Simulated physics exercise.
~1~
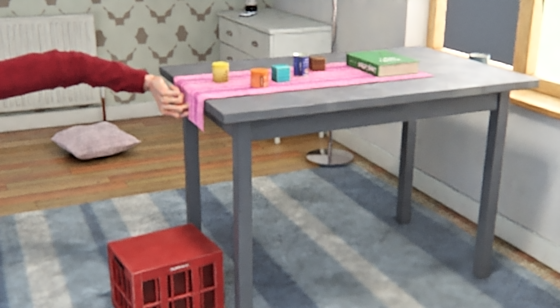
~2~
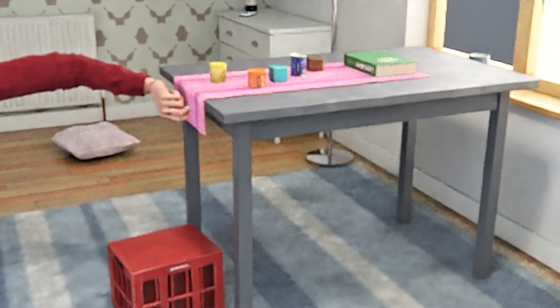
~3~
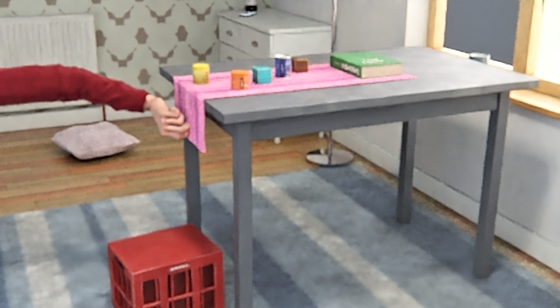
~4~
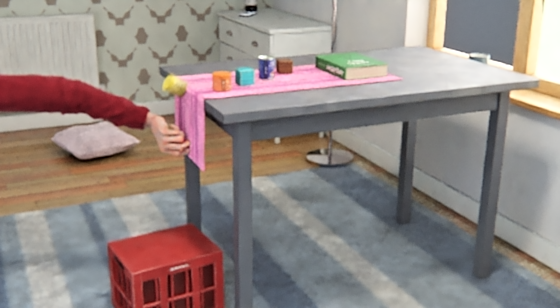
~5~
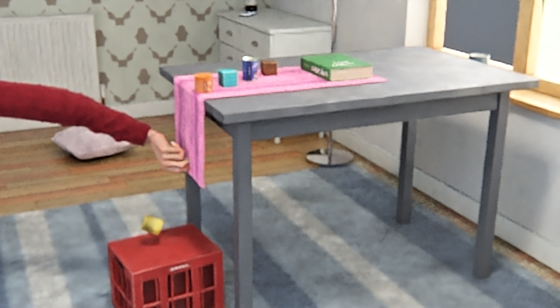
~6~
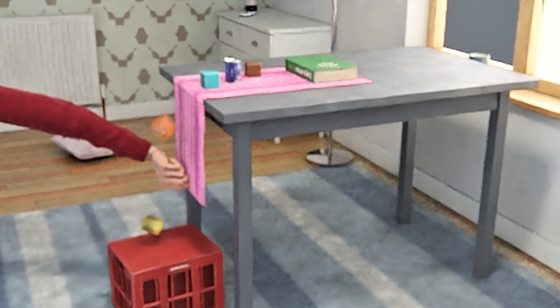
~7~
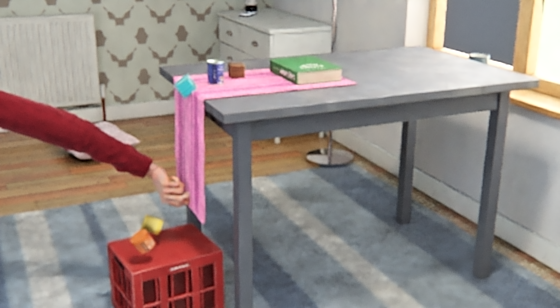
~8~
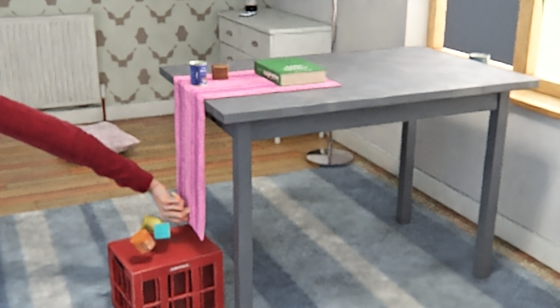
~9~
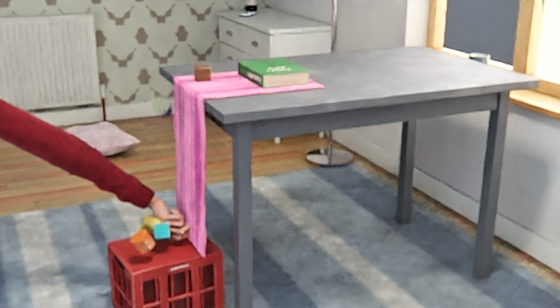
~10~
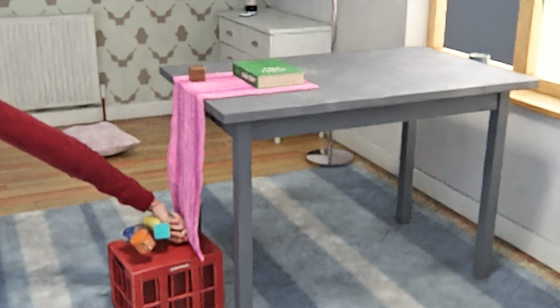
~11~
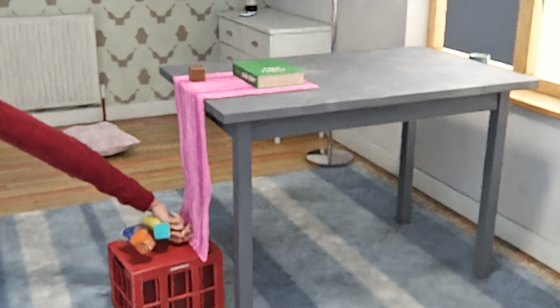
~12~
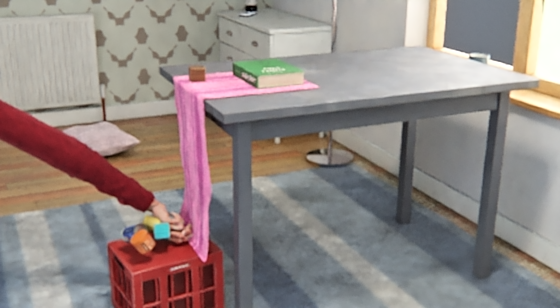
A hand pulls a pink runner down, dropping four small things onto a red crate.
